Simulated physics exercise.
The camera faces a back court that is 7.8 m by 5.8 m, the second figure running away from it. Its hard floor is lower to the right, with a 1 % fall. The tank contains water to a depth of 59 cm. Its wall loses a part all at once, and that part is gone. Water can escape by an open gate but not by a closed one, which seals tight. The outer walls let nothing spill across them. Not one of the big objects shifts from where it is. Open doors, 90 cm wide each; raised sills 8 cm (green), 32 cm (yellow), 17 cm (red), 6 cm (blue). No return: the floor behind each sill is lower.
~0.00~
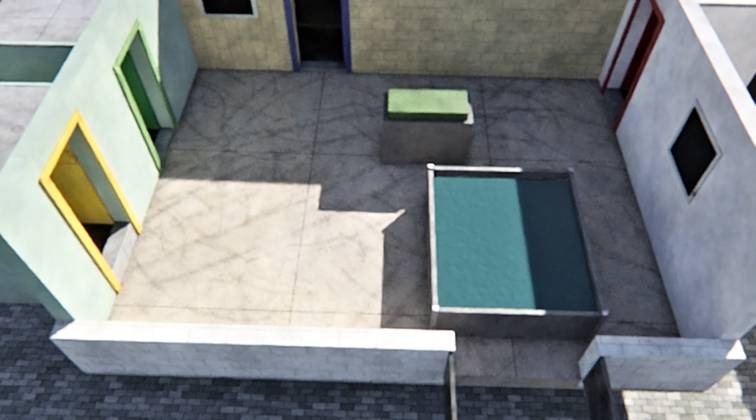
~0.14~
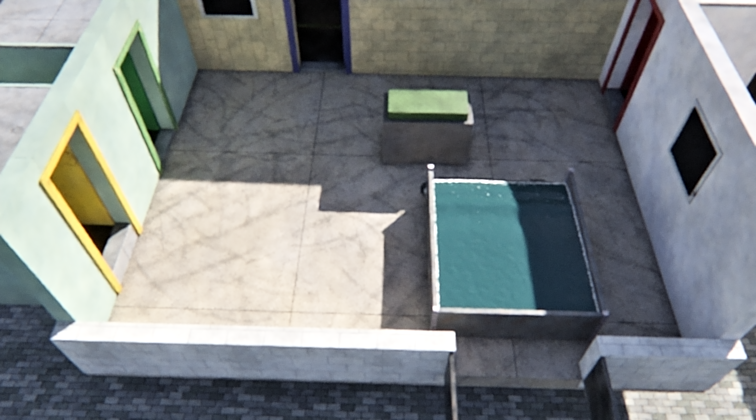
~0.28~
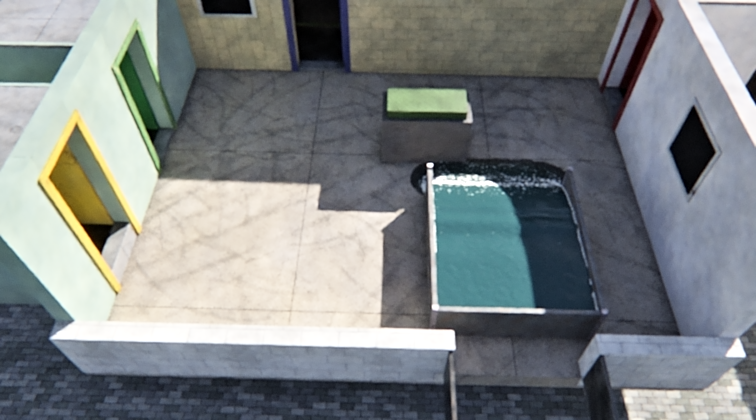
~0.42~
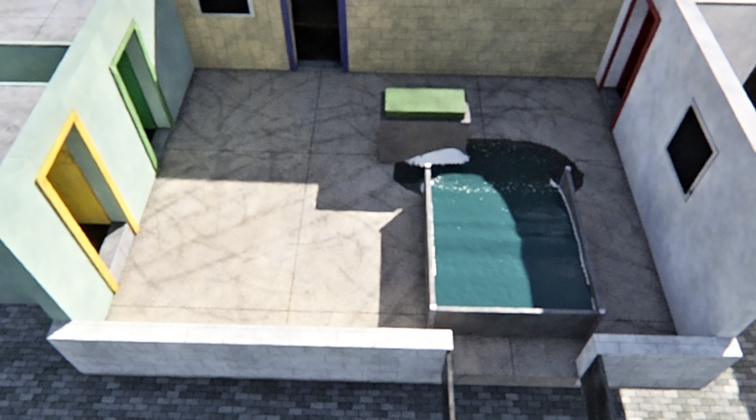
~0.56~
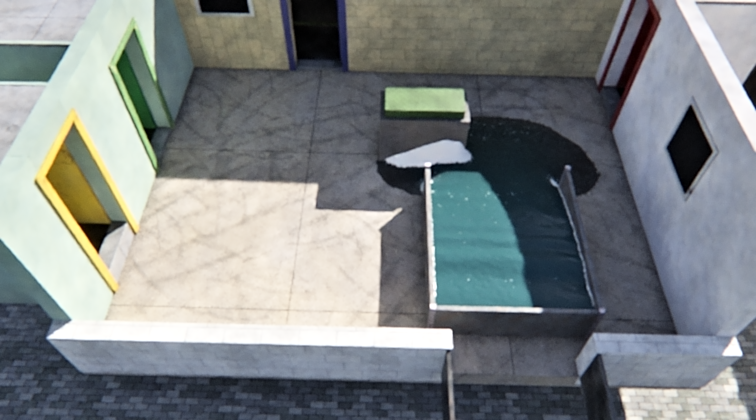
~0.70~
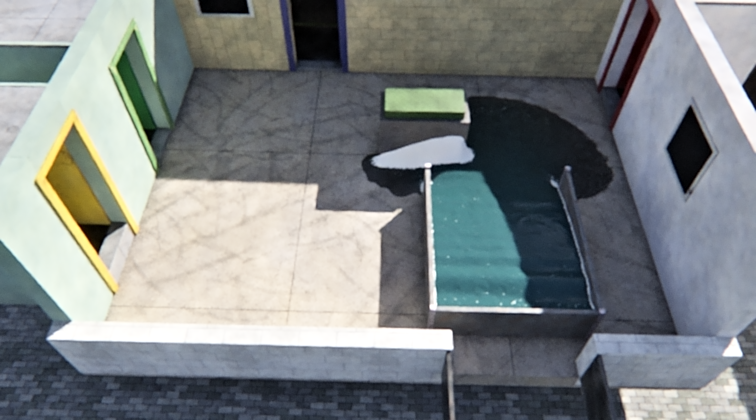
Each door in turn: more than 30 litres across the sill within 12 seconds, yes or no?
Answers: Green door, no; yellow door, no; red door, yes; blue door, no.
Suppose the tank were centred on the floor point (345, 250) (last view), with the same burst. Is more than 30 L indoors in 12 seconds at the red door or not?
With that change, the limit at the red door is not exceeded.
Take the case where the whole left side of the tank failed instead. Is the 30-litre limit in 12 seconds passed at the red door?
Red: Falls short.
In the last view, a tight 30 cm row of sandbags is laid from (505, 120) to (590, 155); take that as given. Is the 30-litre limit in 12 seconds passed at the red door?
Checked against the limit, red is fine.
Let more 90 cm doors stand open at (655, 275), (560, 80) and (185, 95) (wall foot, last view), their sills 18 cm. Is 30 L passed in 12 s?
Check each in turn: The first fails, the second succeeds, the third fails.
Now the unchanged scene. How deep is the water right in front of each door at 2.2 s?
In centimetres - green: 0, yellow: 0, red: 25, blue: 0.
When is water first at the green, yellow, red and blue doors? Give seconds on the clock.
So green at 2.8 s, yellow at 3.0 s, red at 1.2 s, and blue at 2.4 s.
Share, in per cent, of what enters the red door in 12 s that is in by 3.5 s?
I'd put it at about 75 per cent by that point.
After 1.4 s water covers 25 % of the floor and is deepest (38 cm) near (453, 172); green door not reached, yellow door not reached, red door 7 cm at the sill, 0 L in, blue door not reached.
After 2.2 s water covers 40 % of the floor and is deepest (52 cm) near (586, 79); green door not reached, yellow door not reached, red door 25 cm at the sill, 1 L in, blue door not reached.
After 3.5 s water covers 70 % of the floor and is deepest (28 cm) near (586, 79); green door 8 cm at the sill, 0 L in, yellow door 9 cm at the sill, 0 L in, red door 28 cm at the sill, 84 L in, blue door 4 cm at the sill, 0 L in.
After 7.0 s water covers 90 % of the floor and is deepest (18 cm) near (632, 361); green door 8 cm at the sill, 2 L in, yellow door 5 cm at the sill, 0 L in, red door 11 cm at the sill, 113 L in, blue door 4 cm at the sill, 0 L in.
After 12.0 s water covers 100 % of the floor and is deepest (12 cm) near (425, 330); green door 3 cm at the sill, 3 L in, yellow door 5 cm at the sill, 0 L in, red door 10 cm at the sill, 113 L in, blue door 6 cm at the sill, 1 L in.
